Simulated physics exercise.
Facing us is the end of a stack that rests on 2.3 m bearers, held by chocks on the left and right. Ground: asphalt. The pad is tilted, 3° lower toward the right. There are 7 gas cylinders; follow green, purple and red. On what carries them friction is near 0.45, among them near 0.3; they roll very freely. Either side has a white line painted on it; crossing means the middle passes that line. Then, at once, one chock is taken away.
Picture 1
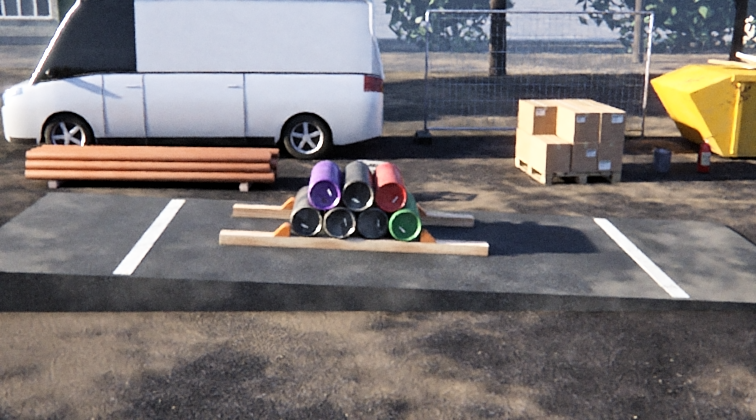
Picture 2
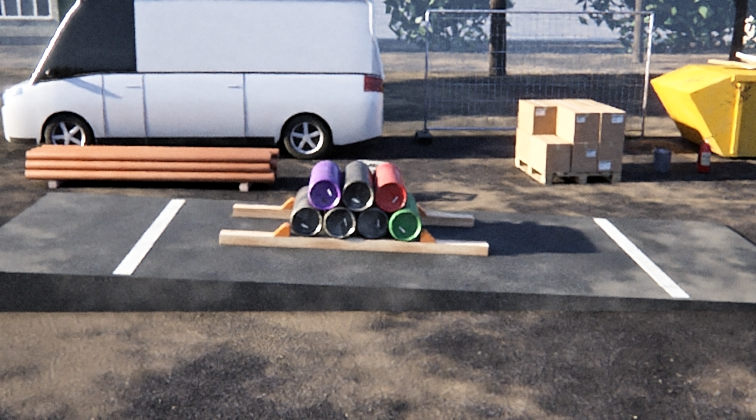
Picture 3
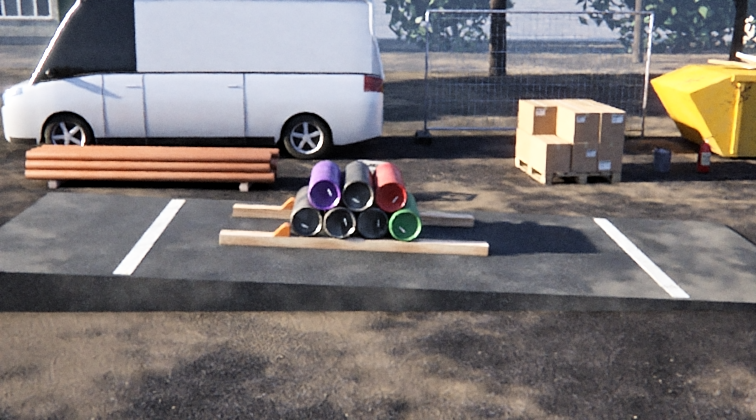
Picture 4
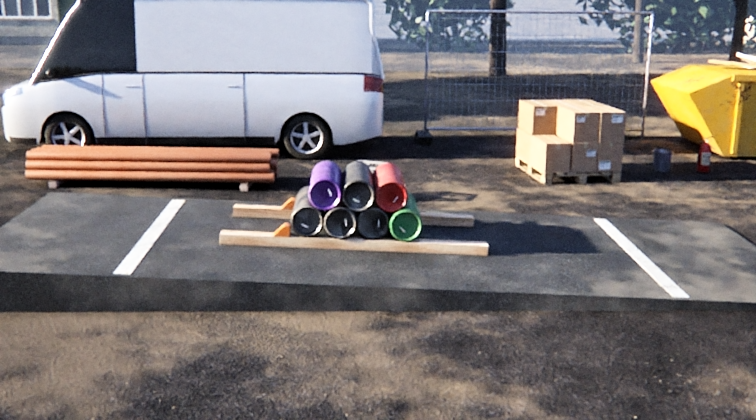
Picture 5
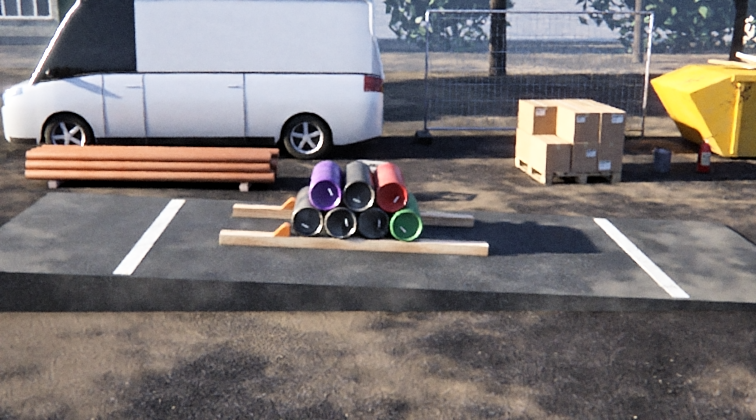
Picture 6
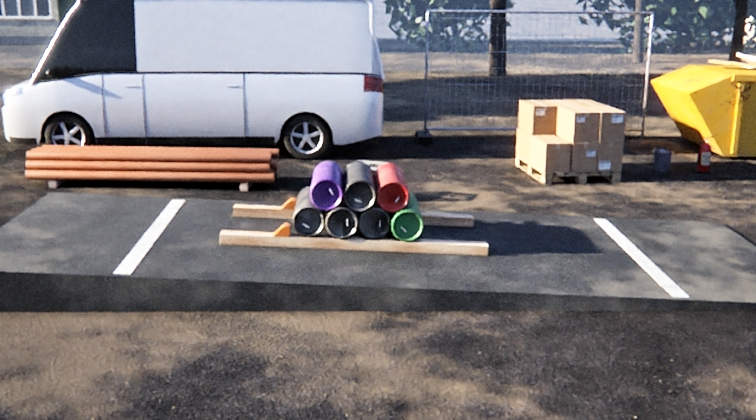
In this clip, seven cylinders, including green, purple and red ones, sit stacked on wooden bearers between two white lines; the right chock is taken away, and the stack then barely moves, shifting very slightly to the right.
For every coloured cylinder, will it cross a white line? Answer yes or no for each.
Green - yes, purple - yes, red - yes.
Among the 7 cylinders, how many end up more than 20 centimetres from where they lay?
7.
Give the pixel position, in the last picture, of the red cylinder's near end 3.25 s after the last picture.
Estimated pixel position: About (542, 212).
Then, 1.4 s after the last picture, green is on the bearers, 45 cm from the bearers' right end, rolling right; purple is up on others, 115 cm from the bearers' right end, rolling right; red is up on others, 60 cm from the bearers' right end, rolling right; 0 of 7 have crossed.
Then, 3.3 s after the last picture, green is off the bearers, 100 cm short of the right line, rolling right; purple is up on others, 40 cm from the bearers' right end, rolling right; red is off the bearers, 95 cm short of the right line, rolling right; 0 of 7 have crossed.
Then, 5.4 s after the last picture, green is past the right line; purple is past the right line; red is past the right line; 5 of 7 have crossed.
At rest (7.9 s after the last picture), green is past the right line; purple is past the right line; red is past the right line; 7 of 7 have crossed.
